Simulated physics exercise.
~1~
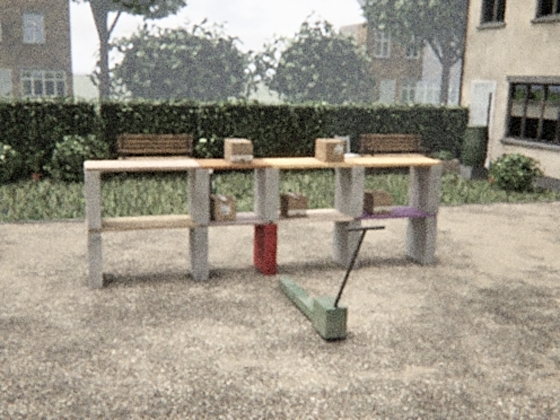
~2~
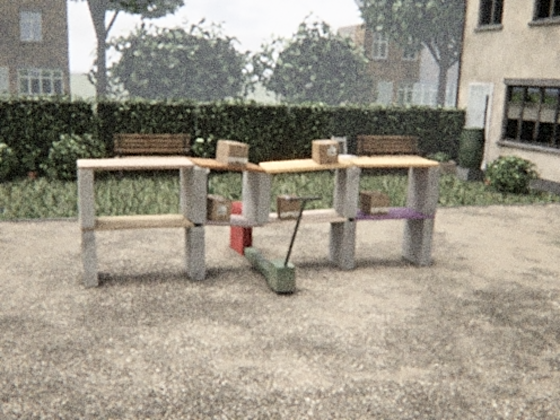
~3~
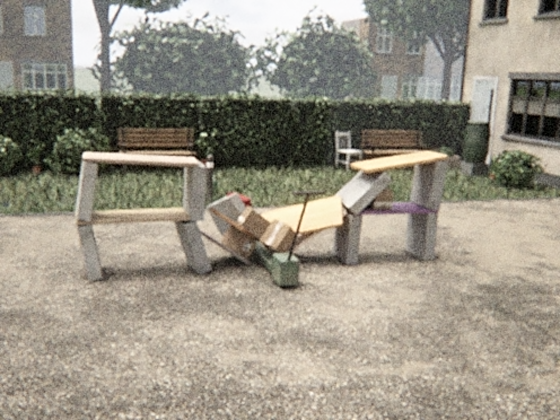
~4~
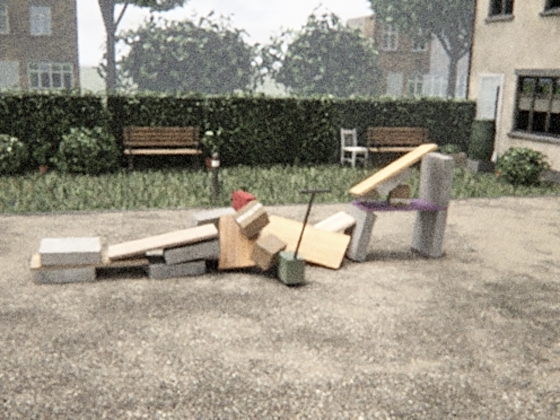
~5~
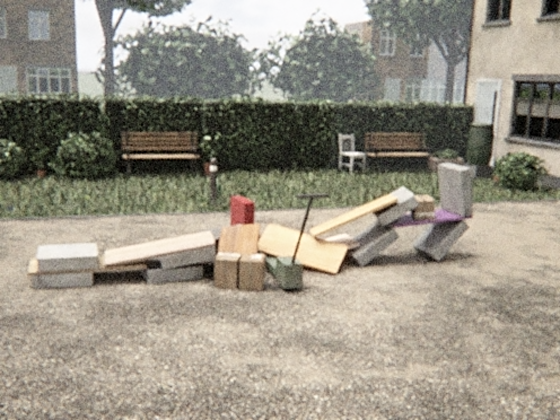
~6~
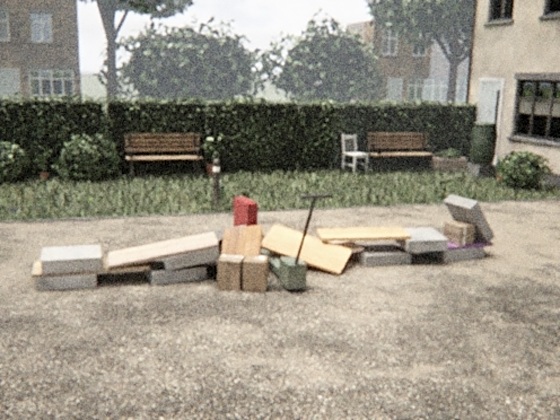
A two-tier row of blocks and boards collapses into low heaps after a green jack pushes into its base.
